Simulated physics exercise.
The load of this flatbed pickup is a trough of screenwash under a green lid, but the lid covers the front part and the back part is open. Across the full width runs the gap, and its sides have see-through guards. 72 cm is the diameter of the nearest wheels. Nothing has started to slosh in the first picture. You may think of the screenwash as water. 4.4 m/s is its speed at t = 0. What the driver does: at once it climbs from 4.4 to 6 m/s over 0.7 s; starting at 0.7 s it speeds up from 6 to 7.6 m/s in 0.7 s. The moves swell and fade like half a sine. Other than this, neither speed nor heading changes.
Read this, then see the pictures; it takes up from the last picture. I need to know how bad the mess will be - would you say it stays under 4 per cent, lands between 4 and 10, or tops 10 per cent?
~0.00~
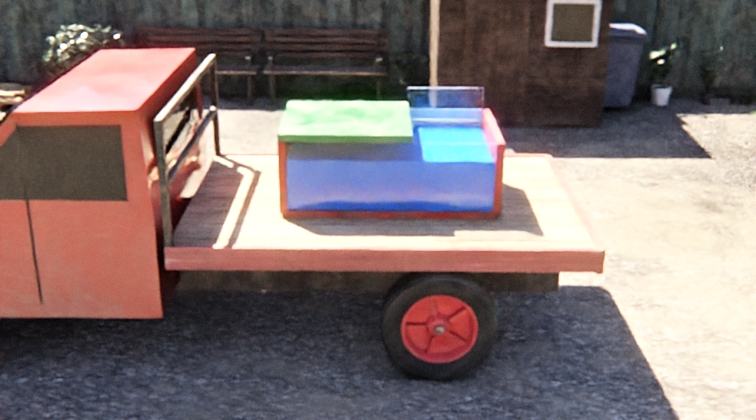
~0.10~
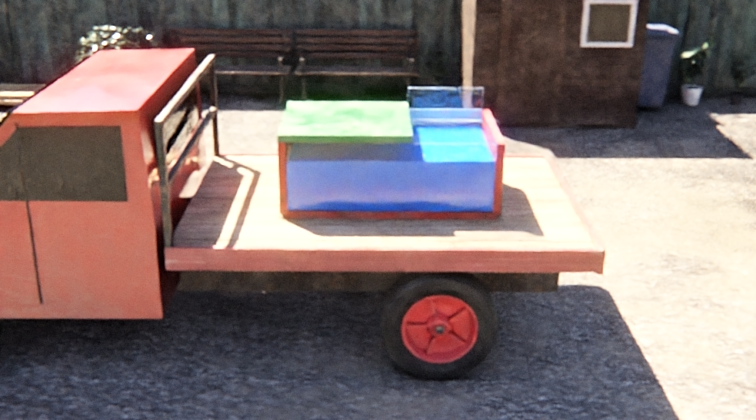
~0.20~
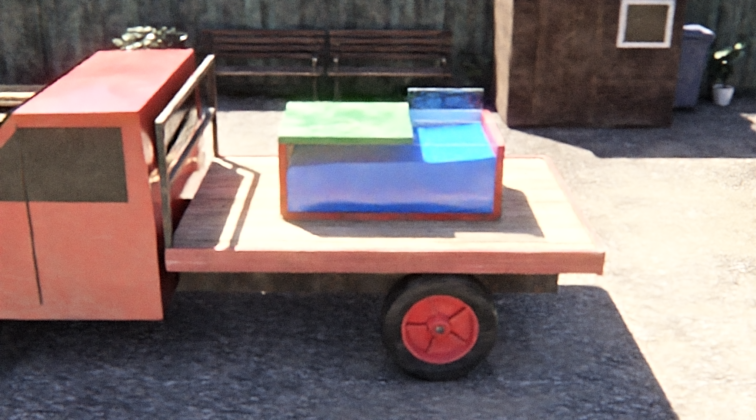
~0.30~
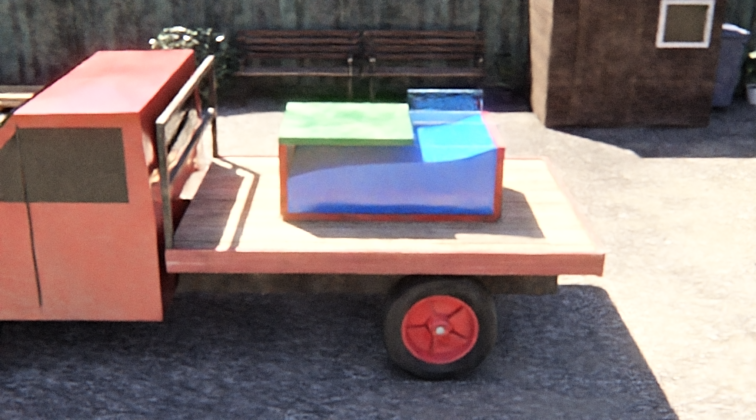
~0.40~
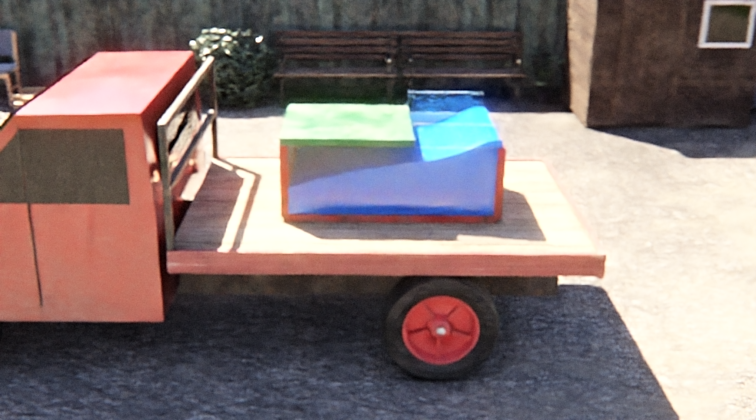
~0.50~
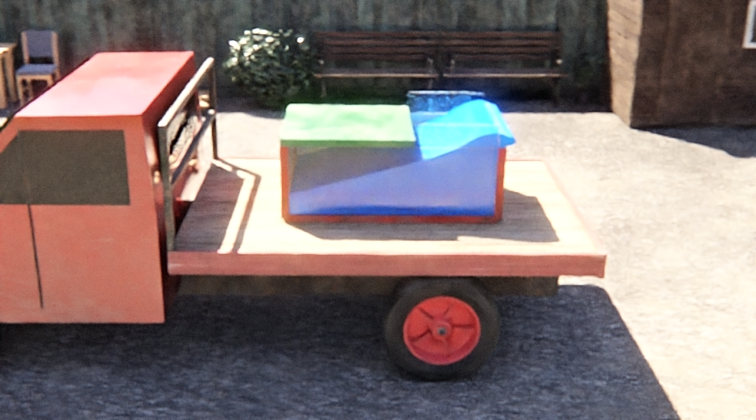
I would say it tops 10 per cent.
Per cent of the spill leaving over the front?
Around 0 in a hundred.
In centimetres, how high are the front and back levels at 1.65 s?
Measured: Front = 28 cm, back = 30 cm.
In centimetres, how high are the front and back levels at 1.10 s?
Level, front = 8 cm; level, back = 42 cm.
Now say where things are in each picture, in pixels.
In the first frame, the surface is at (303, 161) near the front wall; the surface is at (475, 163) near the back wall; the front is on the left; the opening runs from (497, 137) to (413, 136); a wheel hub at (440, 333).
In the second frame, the surface is at (303, 162) near the front wall; the surface is at (475, 162) near the back wall.
In the third frame, the surface is at (303, 167) near the front wall; the surface is at (475, 160) near the back wall.
In the fourth frame, the surface is at (304, 175) near the front wall; the surface is at (476, 155) near the back wall.
In the fifth frame, the surface is at (305, 184) near the front wall; the surface is at (477, 148) near the back wall.
In the sixth frame, the surface is at (305, 191) near the front wall; the surface is at (478, 142) near the back wall; screenwash is coming out, 2 per cent so far; a wheel hub at (442, 334).
By 1.10 s the surface stands 43 cm at the back and 9 cm at the front; 12 per cent is out, over the back.
By 1.65 s the surface stands 30 cm at the back and 28 cm at the front; 13 per cent is out, over the back.
By 2.20 s the surface stands 19 cm at the back and 36 cm at the front; 13 per cent is out, over the back.
By 4.28 s 13 per cent is out, over the back, 46 of 343 litres.
